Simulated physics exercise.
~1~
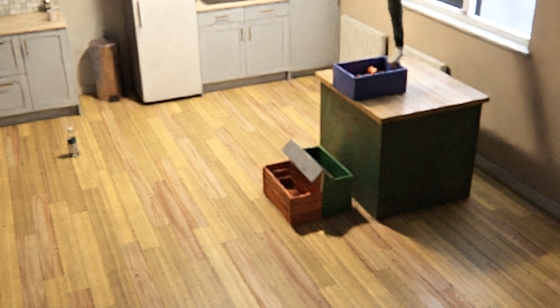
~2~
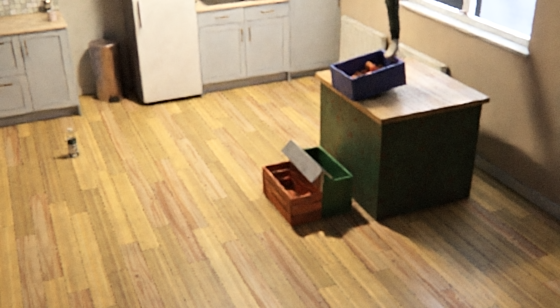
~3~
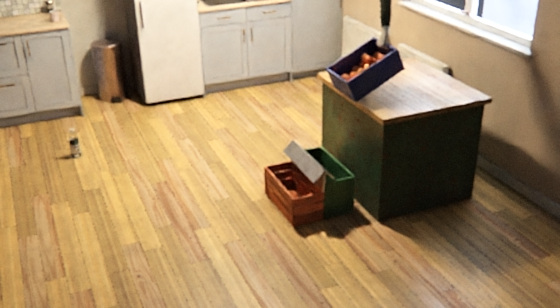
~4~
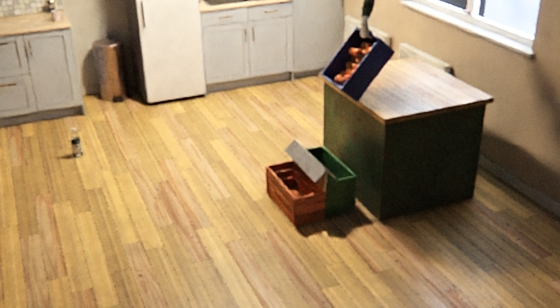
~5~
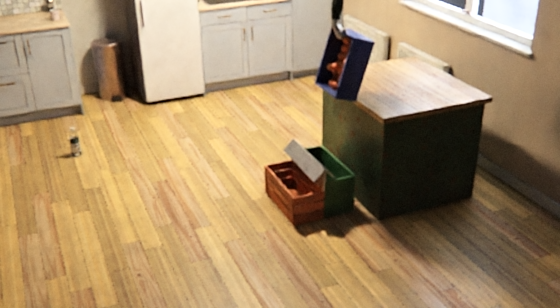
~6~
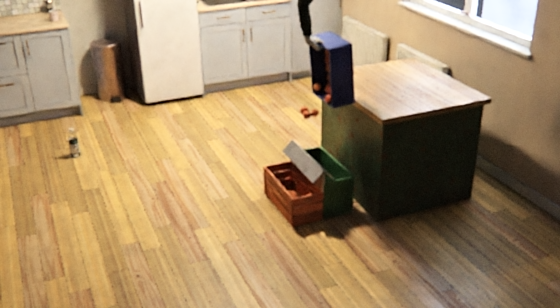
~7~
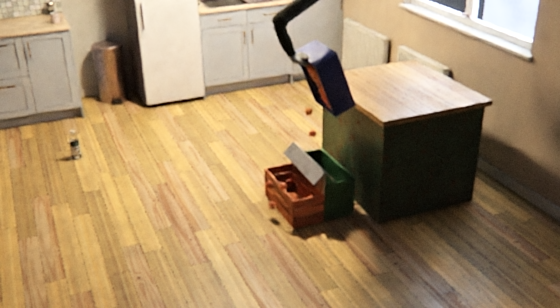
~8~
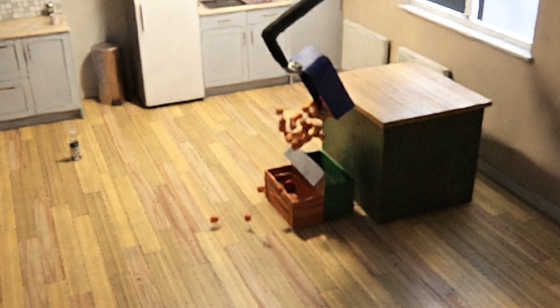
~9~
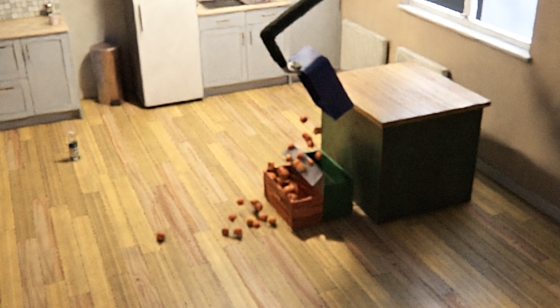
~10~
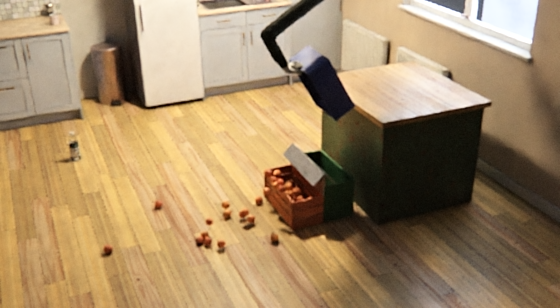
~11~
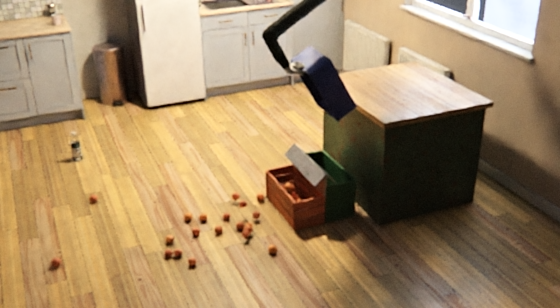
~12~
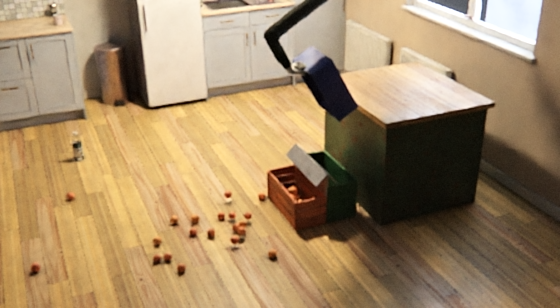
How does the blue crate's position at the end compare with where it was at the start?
At the start the blue crate sits level on top of the bench, but by the end it is farther left, held steeply tipped by the arm at the bench's left edge.
At the start, a blue crate of small reddish-brown pieces sits on a wooden-topped green bench in a kitchen, with a green trough and an orange box on the floor to the left. A dark mechanical arm lifts the crate and tips it steadily leftward past the bench's edge. The first pieces drop, then a thick cluster tumbles down over the slanted splitter. Many land in the orange box, while others bounce and roll left across the floorboards. Finally, the crate hangs steeply tilted beside the bench, with pieces in the box and scattered over the floor.
